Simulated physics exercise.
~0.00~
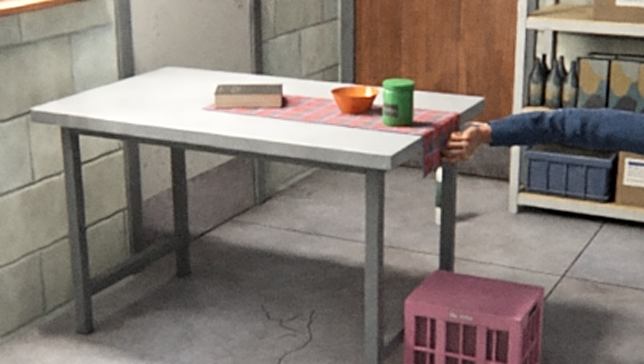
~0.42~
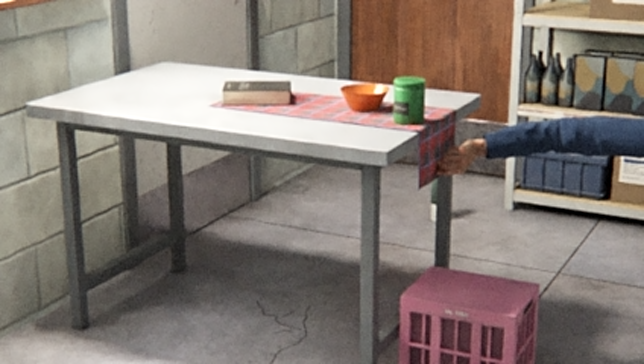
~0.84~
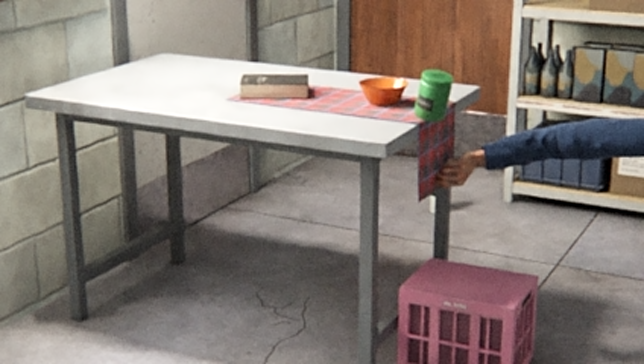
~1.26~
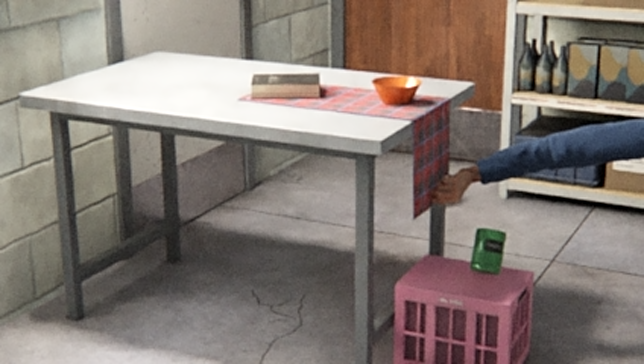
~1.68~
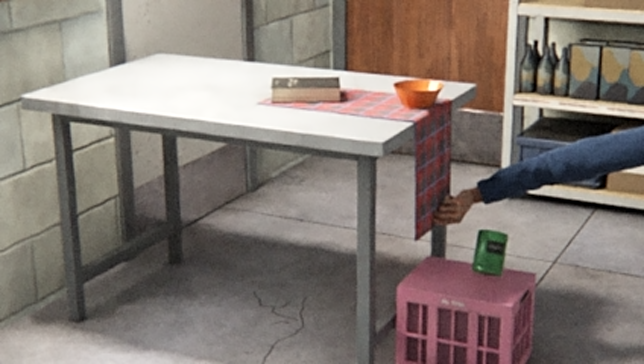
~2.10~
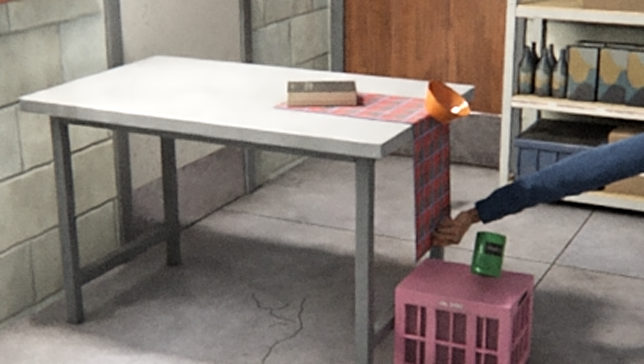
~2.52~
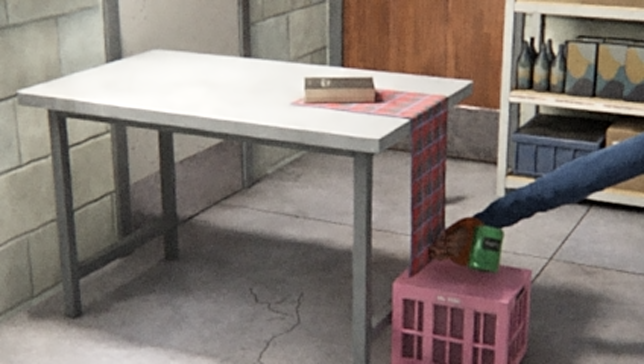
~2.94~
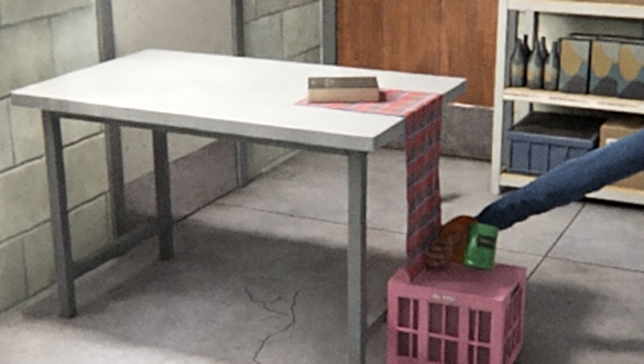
A red tablecloth, pulled down by a hand, drops the jar, then bowl, onto the crate.
